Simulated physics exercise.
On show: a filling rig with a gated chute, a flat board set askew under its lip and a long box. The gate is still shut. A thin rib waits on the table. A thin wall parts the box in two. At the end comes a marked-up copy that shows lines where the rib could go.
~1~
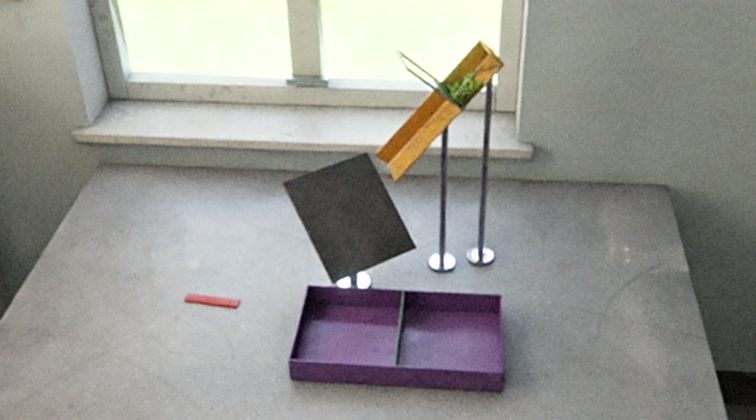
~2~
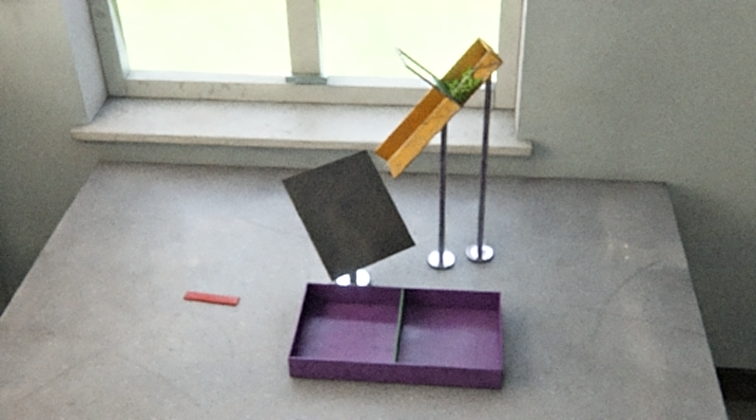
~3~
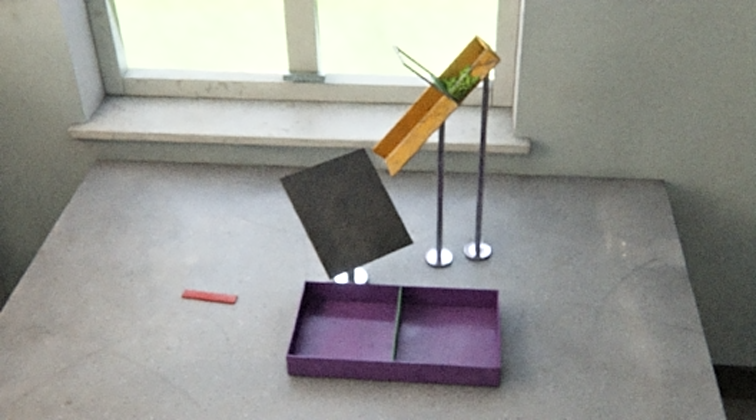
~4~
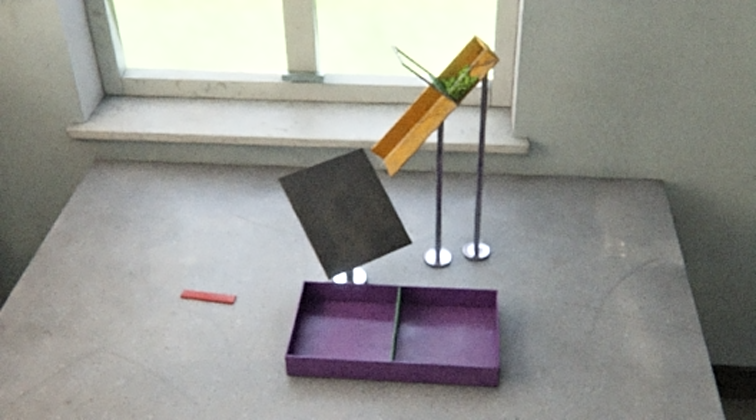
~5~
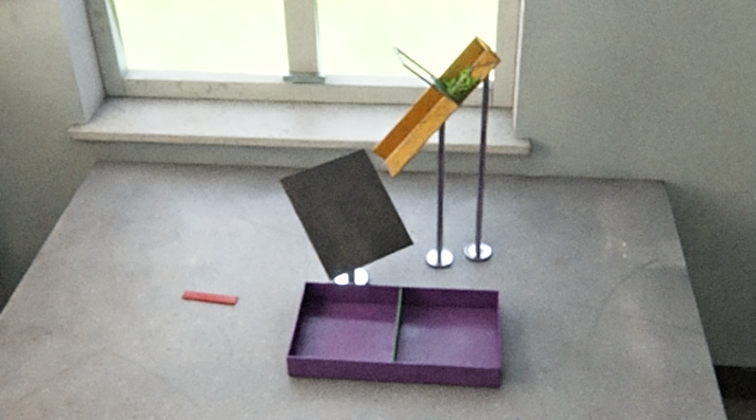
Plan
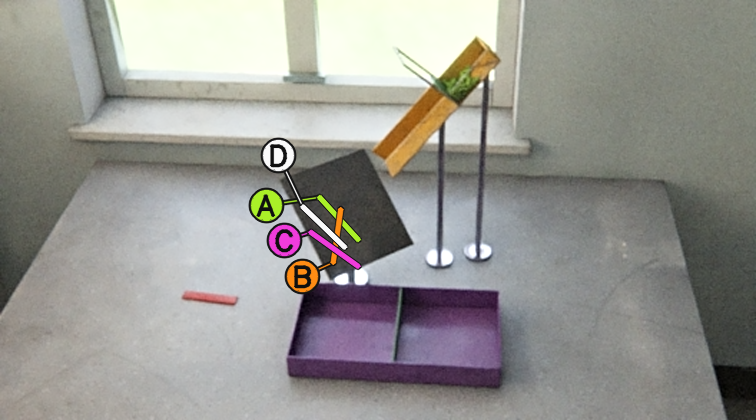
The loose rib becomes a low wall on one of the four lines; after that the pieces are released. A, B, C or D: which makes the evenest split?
I would pick line A.
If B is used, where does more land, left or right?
The left half.
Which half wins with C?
The left half.
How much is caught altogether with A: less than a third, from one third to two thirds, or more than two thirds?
It is more than two thirds.
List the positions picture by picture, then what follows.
The first frame shows load behind the gate at (461, 89), dried peas; lip of the chute at (392, 172), sloping fairly steeply.
The second frame shows middle of the board at (350, 213), tilted fairly steeply; middle of its low edge at (375, 263); of its high edge at (325, 164).
The third frame shows front corners of the box at (286, 356) and (500, 367); front end of its middle wall at (392, 361); gate still shut at (437, 83).
The fourth frame shows middle of the load at (457, 84); lip at (388, 168).
The fifth frame shows middle of the load at (458, 85); lip at (389, 169).
On the marked copy, line A from (319, 197) to (358, 239); line B from (340, 209) to (333, 262); line C from (310, 232) to (358, 266); line D from (302, 206) to (344, 247).
For line A, of what is caught, about half in the left half, about half in the right.
For line B, of what is caught, most in the left half, a small part in the right.
For line C, of what is caught, most in the left half, about a quarter in the right.
For line D, of what is caught, most in the left half, a small part in the right.
